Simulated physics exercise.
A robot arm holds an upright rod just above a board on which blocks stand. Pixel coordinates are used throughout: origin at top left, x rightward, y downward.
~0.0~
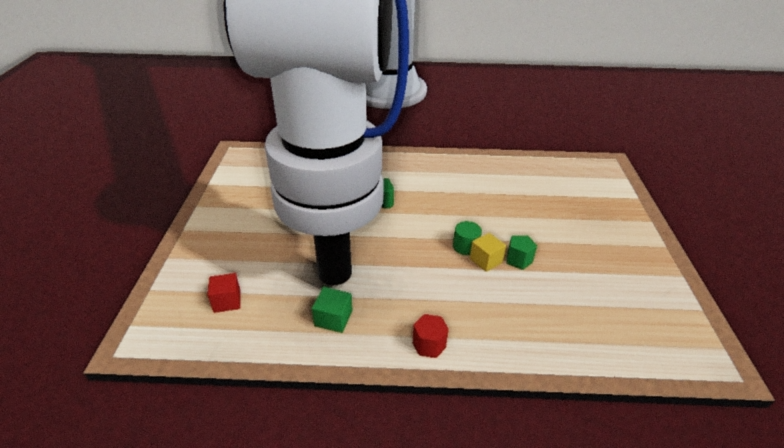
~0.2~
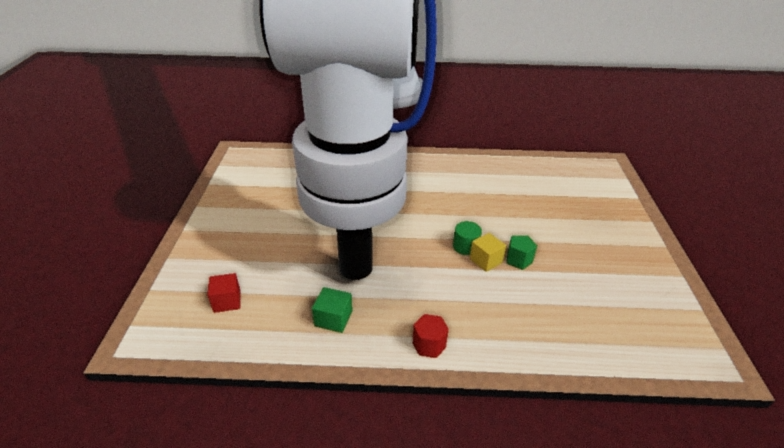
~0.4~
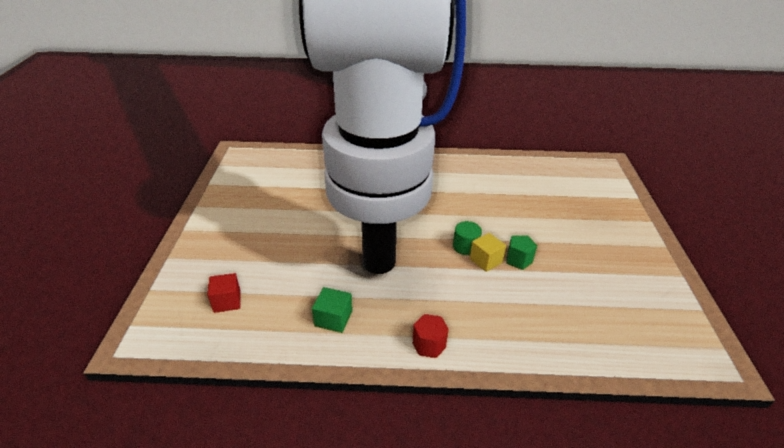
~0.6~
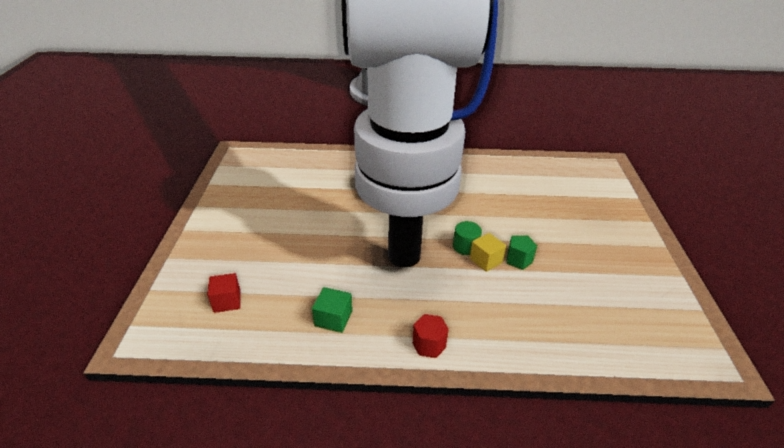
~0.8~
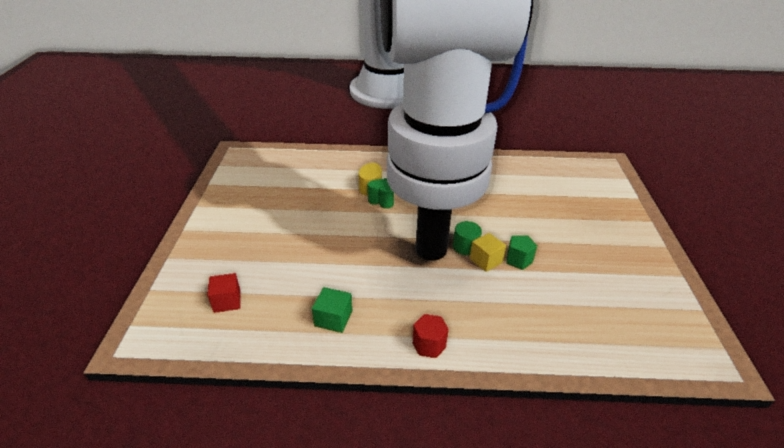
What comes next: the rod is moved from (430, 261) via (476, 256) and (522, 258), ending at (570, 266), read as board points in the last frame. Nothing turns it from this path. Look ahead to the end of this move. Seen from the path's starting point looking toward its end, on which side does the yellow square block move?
Toward the right.
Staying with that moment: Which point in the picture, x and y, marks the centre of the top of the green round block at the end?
Just about (496, 219).
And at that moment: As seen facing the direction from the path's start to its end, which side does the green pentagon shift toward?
The right-hand side.
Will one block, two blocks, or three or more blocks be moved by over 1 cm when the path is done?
It displaces three or more.
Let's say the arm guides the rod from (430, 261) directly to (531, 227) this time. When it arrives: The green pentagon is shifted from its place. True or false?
The statement is correct.
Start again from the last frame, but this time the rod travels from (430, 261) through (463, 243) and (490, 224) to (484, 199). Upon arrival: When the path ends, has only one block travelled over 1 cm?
I'd say yes.
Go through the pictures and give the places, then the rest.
The first picture shows lower end of the rod (335, 274), tops of blocks, green round block (469, 229), yellow square block (489, 243), green pentagon (523, 243).
The second picture shows rod (356, 269), blocks as before.
The third picture shows rod (379, 263), blocks as before.
The fourth picture shows rod (404, 257), blocks as before.
The fifth picture shows rod (431, 250), green round block (469, 229), yellow square block (489, 243), green pentagon (523, 243).
What follows on the original path. One third of the way, rod (479, 245); green round block (489, 221); yellow square block (511, 246), turned 30° clockwise; green pentagon (536, 245), turned 30° anticlockwise.
Two thirds of the way, rod (525, 247); green round block (496, 219); yellow square block (549, 257), turned 105° clockwise; green pentagon (573, 254), turned 110° anticlockwise.
At the end, rod (574, 255); green round block (496, 219); yellow square block (560, 266), turned 135° clockwise; green pentagon (605, 262), turned 105° anticlockwise.
